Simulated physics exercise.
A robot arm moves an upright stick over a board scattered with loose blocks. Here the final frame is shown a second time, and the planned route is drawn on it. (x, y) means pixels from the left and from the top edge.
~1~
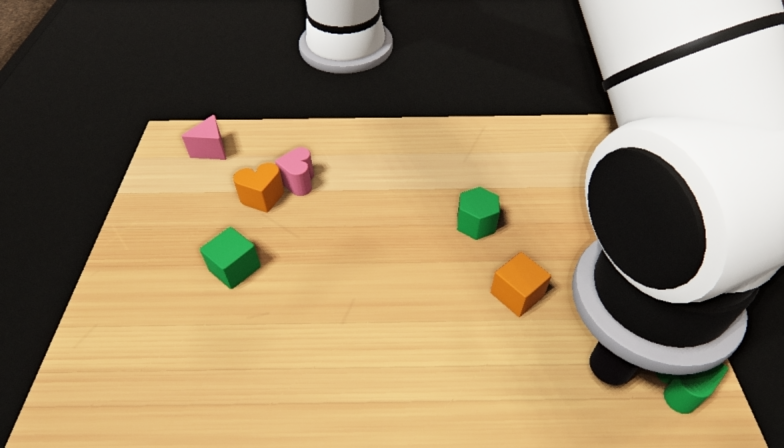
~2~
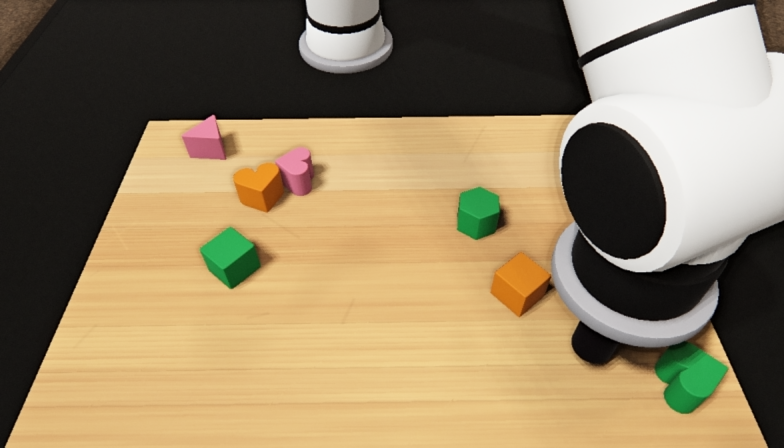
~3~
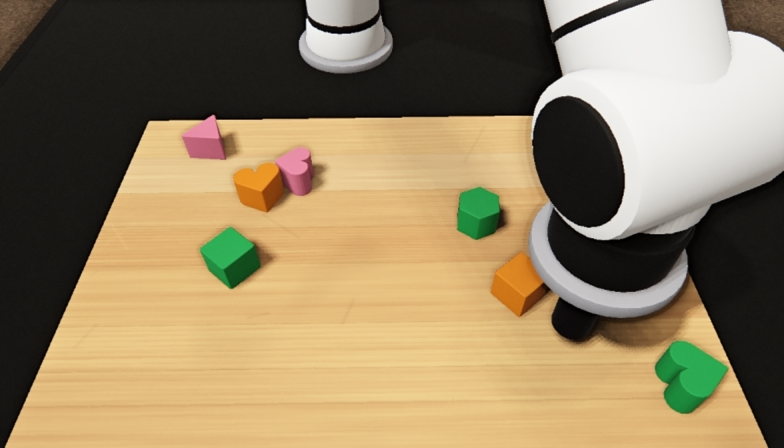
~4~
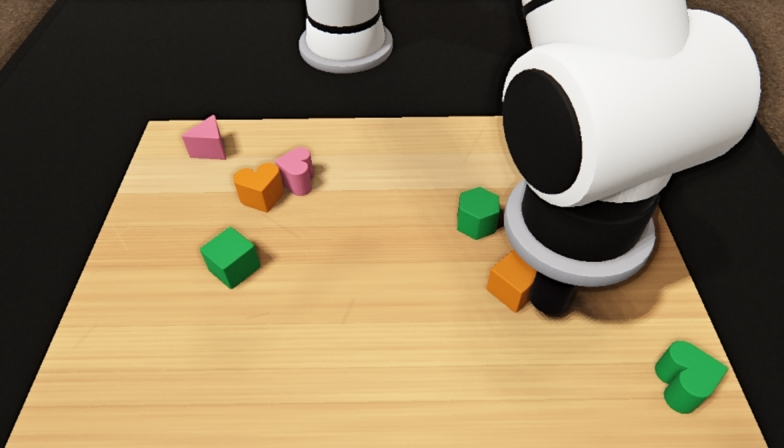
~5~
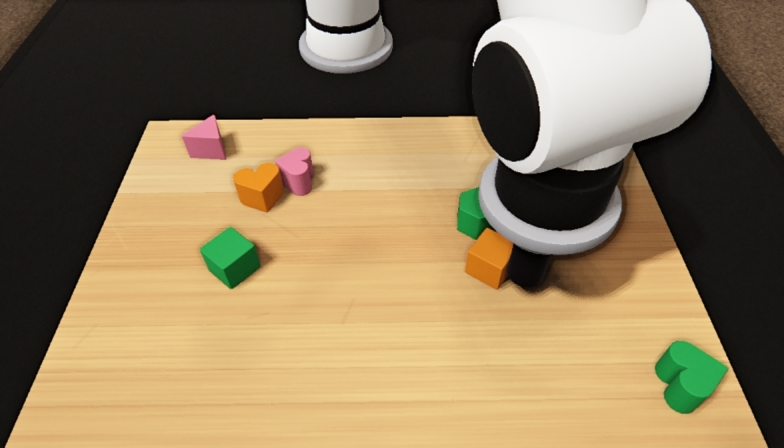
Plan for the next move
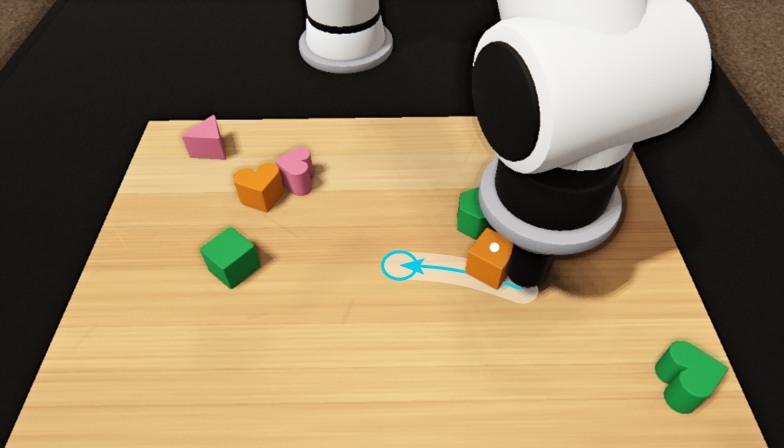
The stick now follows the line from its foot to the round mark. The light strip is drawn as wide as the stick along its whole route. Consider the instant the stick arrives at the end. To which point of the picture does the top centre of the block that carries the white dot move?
Its top middle is near (436, 218).
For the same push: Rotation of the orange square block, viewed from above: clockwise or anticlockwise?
From above, it looks like the orange square block goes clockwise.
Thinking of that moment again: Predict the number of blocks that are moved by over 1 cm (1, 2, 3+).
Put simply, one block is moved more than 1 cm.
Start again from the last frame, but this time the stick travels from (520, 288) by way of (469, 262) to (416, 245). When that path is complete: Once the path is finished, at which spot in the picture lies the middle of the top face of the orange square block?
It will likely be found at (408, 197).
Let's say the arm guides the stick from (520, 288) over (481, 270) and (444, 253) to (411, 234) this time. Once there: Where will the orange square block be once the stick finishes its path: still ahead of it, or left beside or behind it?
It will keep going ahead of the stick.
The drawn path runs from (520, 288) via (460, 271), ending at (400, 265); the dot is on the orange square block.
On the path given first. One third of the way, stick at (482, 260); orange square block at (460, 230), turned 30° clockwise.
Two thirds of the way, stick at (441, 252); orange square block at (437, 218), turned 60° clockwise.
At the end, stick at (400, 250); green six-sided block not moved; orange square block at (437, 218), turned 60° clockwise.
